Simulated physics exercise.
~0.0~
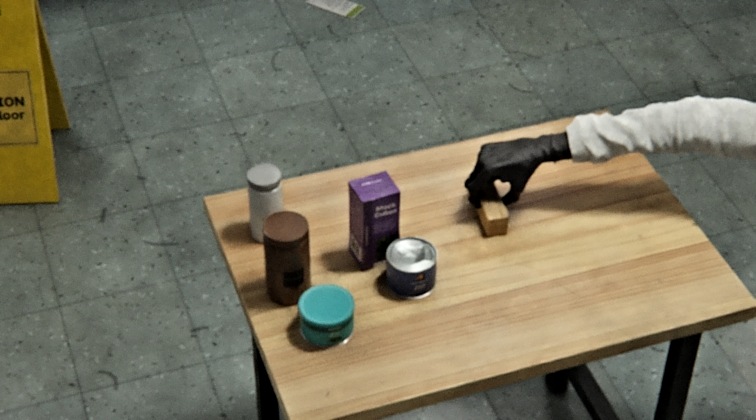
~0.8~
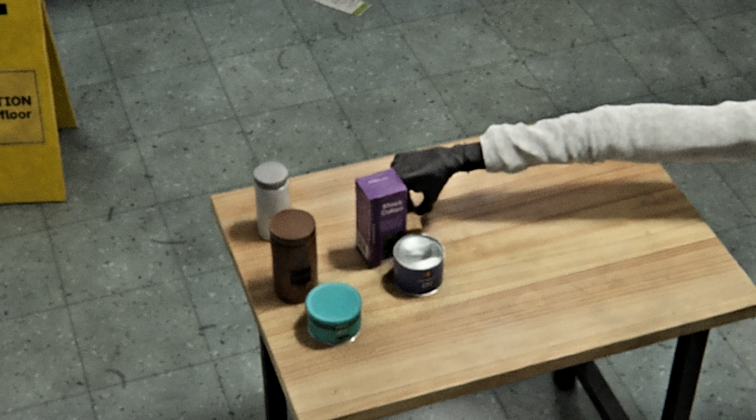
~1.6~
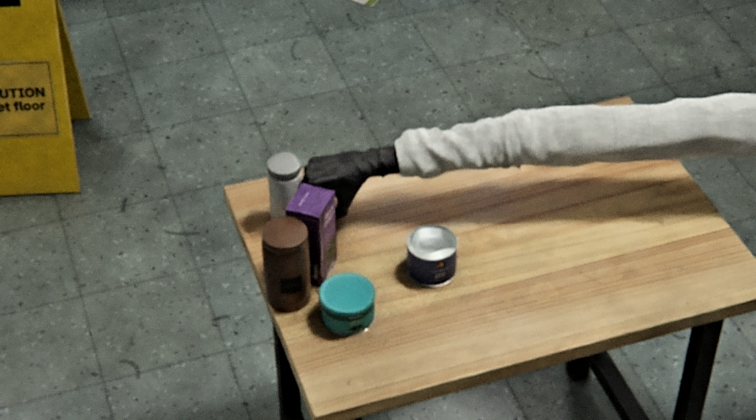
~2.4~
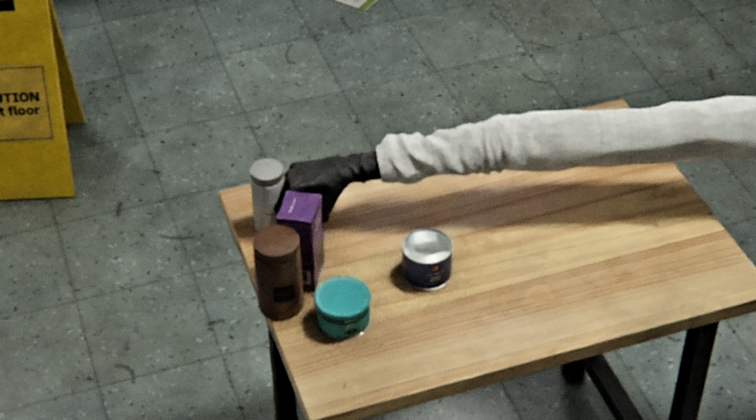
A black-gloved hand slid a small wooden block leftward across the table into a purple carton, which shifted left against a brown jar and nudged it slightly; everything stayed upright, while the blue and turquoise tubs stayed put and the white jar still stood behind.
